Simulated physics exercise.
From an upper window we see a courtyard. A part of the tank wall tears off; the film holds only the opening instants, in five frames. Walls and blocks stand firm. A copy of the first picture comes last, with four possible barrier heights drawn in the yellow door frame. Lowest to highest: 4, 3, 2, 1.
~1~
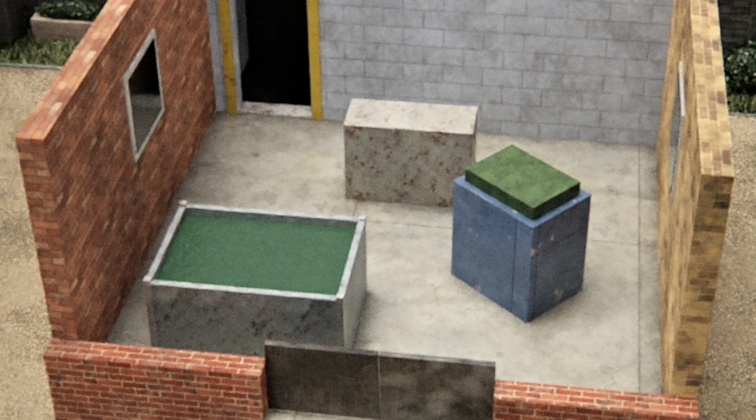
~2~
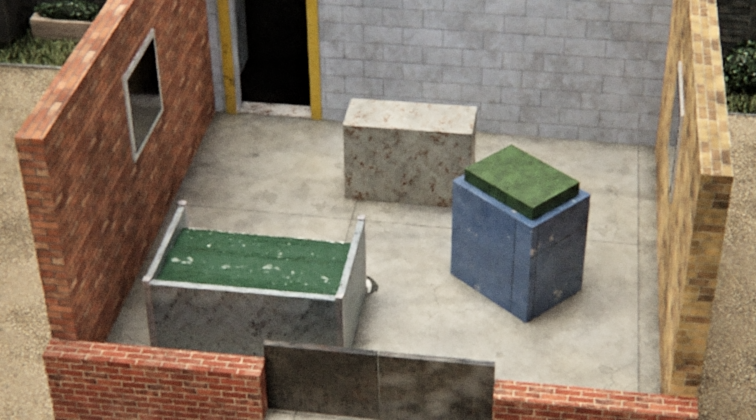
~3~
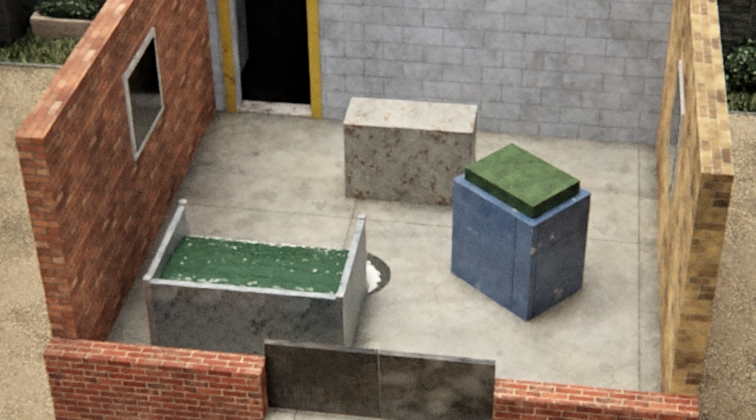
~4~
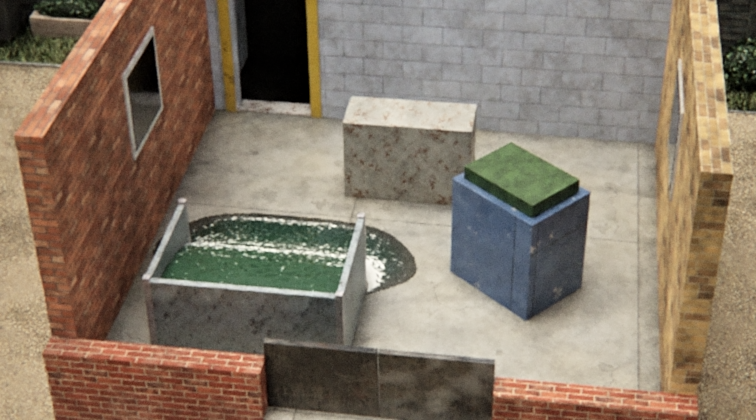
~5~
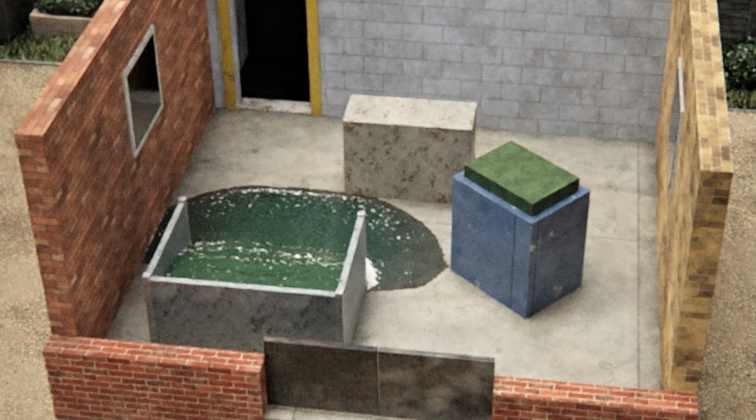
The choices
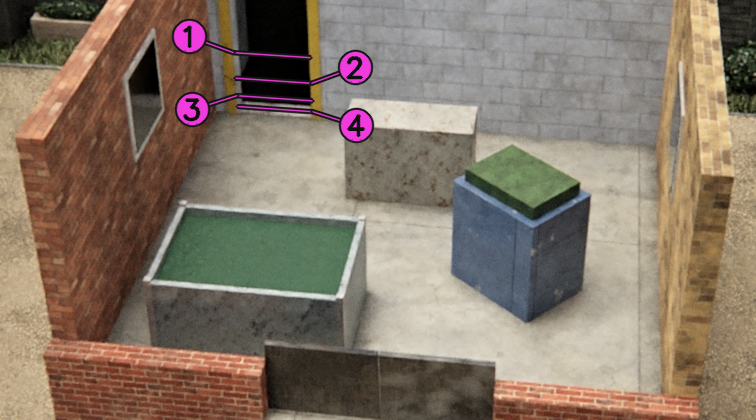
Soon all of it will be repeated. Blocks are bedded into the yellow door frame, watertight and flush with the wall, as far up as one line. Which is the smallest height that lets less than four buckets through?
The limit is 2.
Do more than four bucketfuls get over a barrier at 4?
Yes, it does.
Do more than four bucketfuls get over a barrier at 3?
Yes, that goes wrong.
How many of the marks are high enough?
Two of the four.
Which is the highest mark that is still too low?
3.
On the marked copy, 1 at (271, 55); 2 at (273, 80); 3 at (274, 98); 4 at (275, 109); from the bottom up 4, 3, 2, 1.
With 1, nothing gets over.
With 2, a splash gets over, under a bucket.
With 3, about 10 bucketfuls get in.
With 4, dozens of bucketfuls pour in.
